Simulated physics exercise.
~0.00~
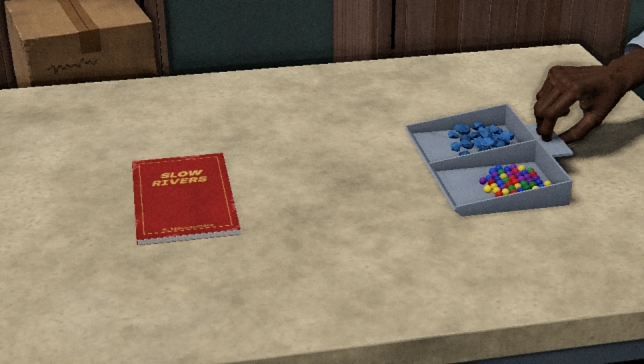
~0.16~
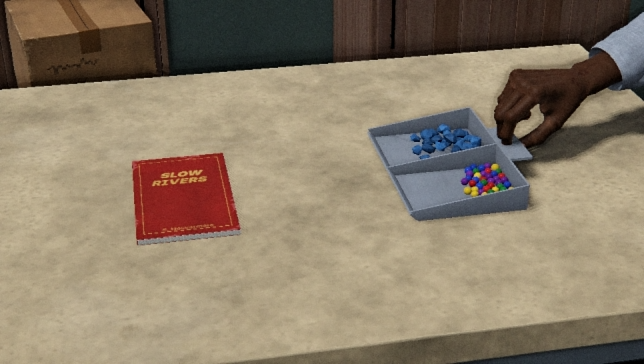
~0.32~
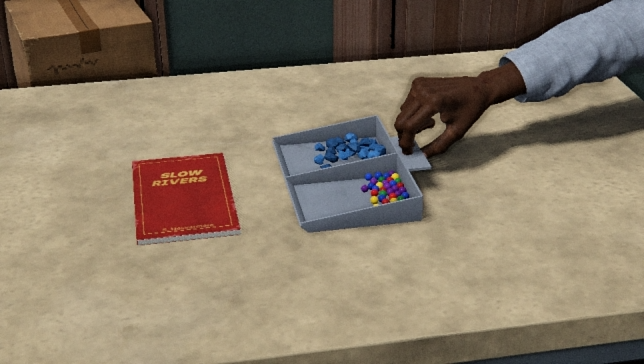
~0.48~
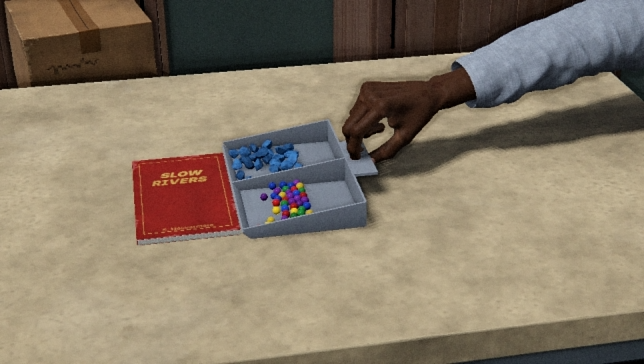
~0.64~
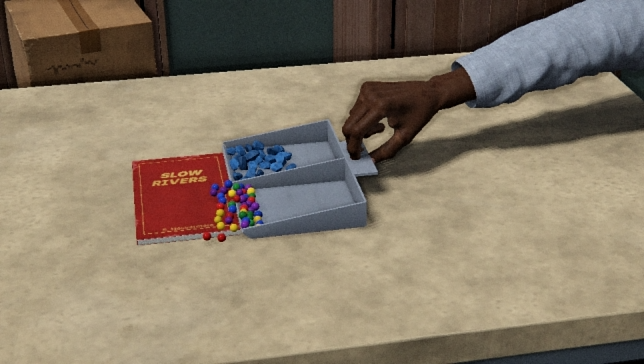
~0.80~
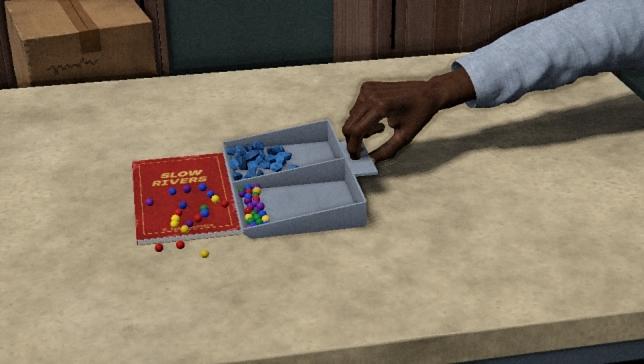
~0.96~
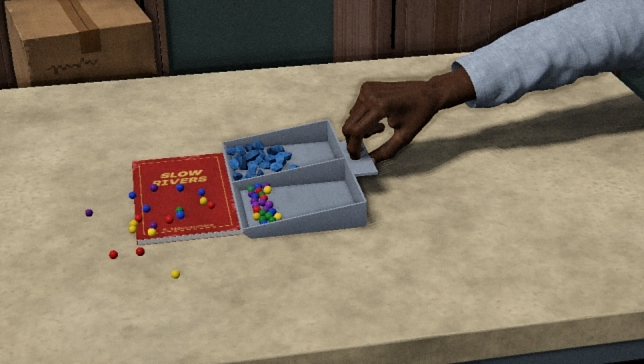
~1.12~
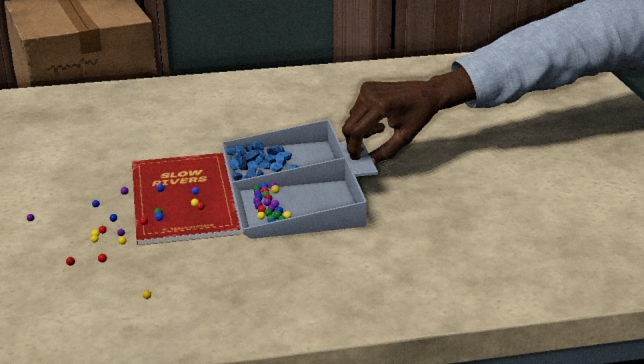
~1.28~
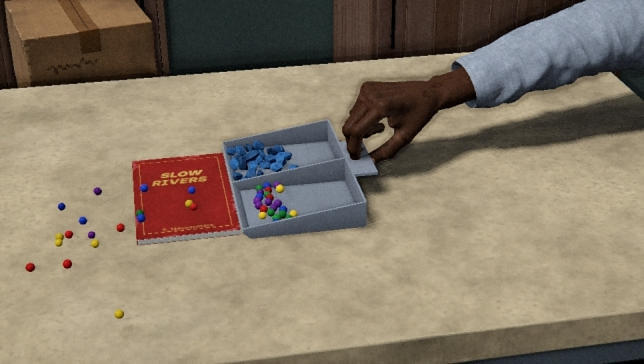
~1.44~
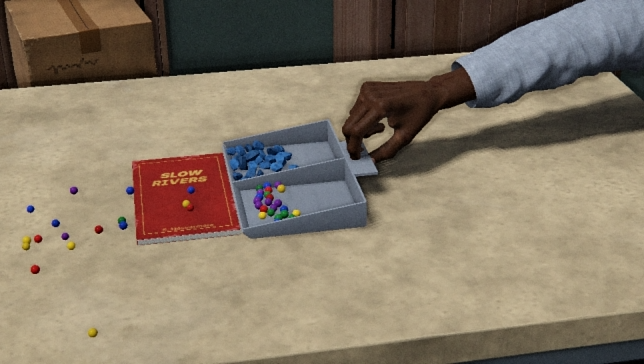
A grey two-part tray, held at its right end by a hand in a pale blue sleeve, sits on a beige counter seen from slightly above, with blue pieces in its farther section and multicoloured balls in the nearer. A thin red book lies to the left, and a cardboard box stands behind. The hand slides the tray left until it stops against the book. Both handfuls shift forward, and some balls spill over the front rim, rolling across the book and onto the counter. Finally, scattered balls lie at left, others remain in the tray, and the blue pieces stay inside.
